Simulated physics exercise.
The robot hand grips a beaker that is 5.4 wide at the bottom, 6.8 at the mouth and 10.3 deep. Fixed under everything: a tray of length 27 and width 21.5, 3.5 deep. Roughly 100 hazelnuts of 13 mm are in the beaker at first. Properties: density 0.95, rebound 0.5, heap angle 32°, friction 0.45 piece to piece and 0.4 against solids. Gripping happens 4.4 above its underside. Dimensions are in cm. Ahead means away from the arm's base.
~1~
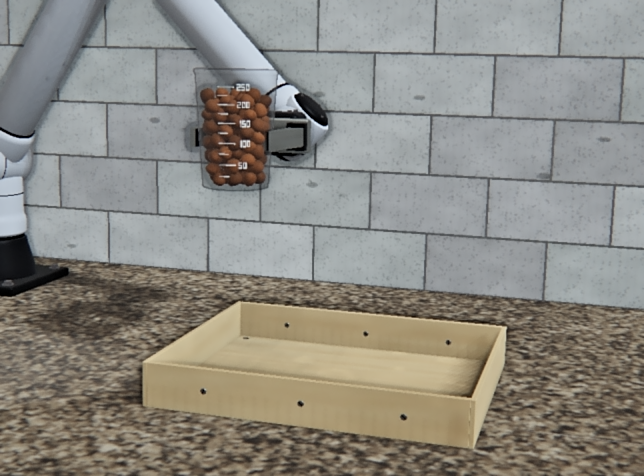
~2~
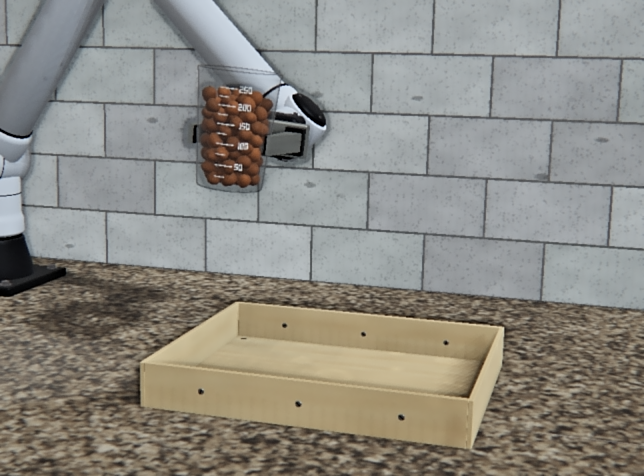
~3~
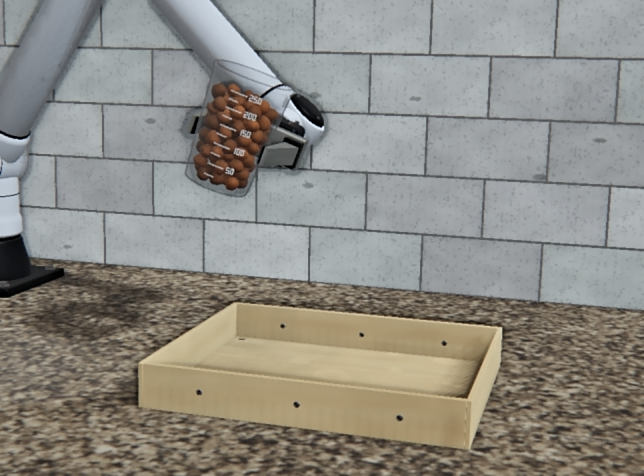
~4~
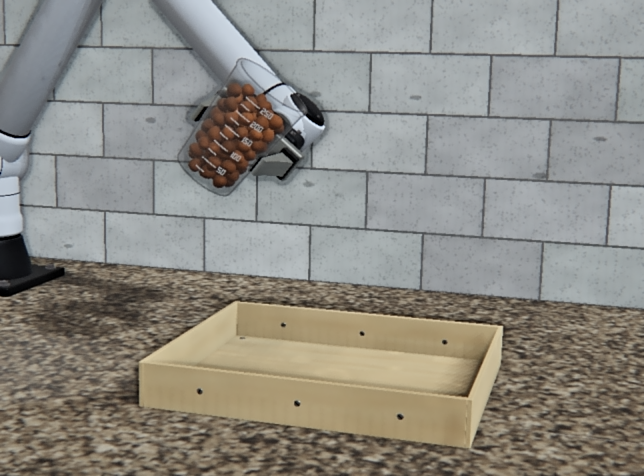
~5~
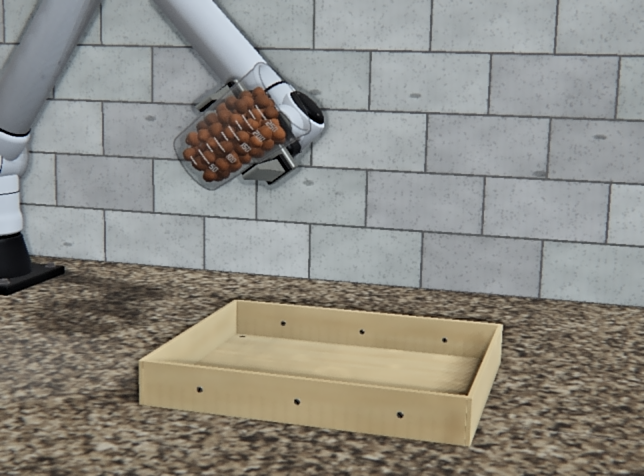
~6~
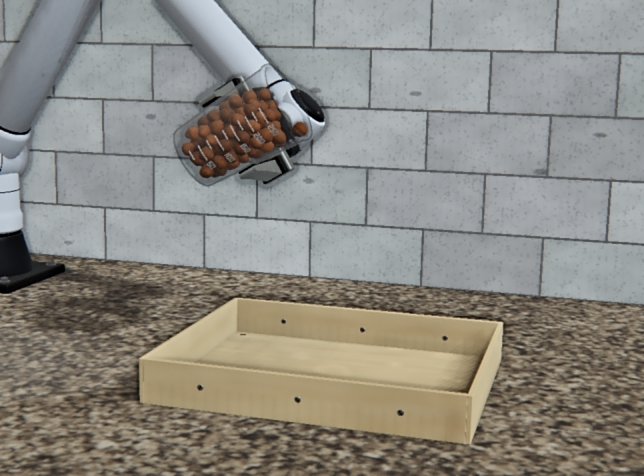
A robot arm tilts a clear beaker of hazelnuts steeply above a wooden tray.
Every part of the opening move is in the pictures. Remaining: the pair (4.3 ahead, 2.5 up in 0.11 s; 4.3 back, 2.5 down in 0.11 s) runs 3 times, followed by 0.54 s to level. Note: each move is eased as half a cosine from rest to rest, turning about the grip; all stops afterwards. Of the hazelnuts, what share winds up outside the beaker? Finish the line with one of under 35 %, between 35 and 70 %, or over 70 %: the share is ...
The share is between 35 and 70 %.
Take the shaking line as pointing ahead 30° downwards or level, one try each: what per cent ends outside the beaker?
Roughly 15 per cent, then 35 per cent.
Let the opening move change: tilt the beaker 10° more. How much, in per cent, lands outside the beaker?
About 80 %.
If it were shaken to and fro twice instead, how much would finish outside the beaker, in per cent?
Expected share: About 50 %.
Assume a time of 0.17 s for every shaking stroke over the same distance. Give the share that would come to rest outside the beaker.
Roughly 15 in a hundred.
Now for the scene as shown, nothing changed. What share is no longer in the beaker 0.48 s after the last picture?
Roughly 50 percent up to then.
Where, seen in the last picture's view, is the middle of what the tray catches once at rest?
Approximately (395, 377) in pixels.
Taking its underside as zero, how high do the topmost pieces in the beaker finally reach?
I'd put it at close to 6.0 centimetres.
Then, 0.48 s on, tilted 59° forward, highest piece 24 above the table; 52 in the beaker, 37 in the tray, 1 on the table or floor, 10 in flight or on a rim.
Then, 0.96 s on, tilted 24° forward, highest piece 24 above the table; 56 in the tray, 40 in the beaker, 3 on the table or floor, 1 in flight or on a rim.
Then, 1.40 s on, level, highest piece 23 above the table; 56 in the tray, 40 in the beaker, 4 on the table or floor.
Then, 2.45 s on, level, highest piece 23 above the table; 56 in the tray, 40 in the beaker, 4 on the table or floor.
In the end, 56 in the tray, 40 in the beaker, 4 on the table or floor. That is 60 % outside the beaker.
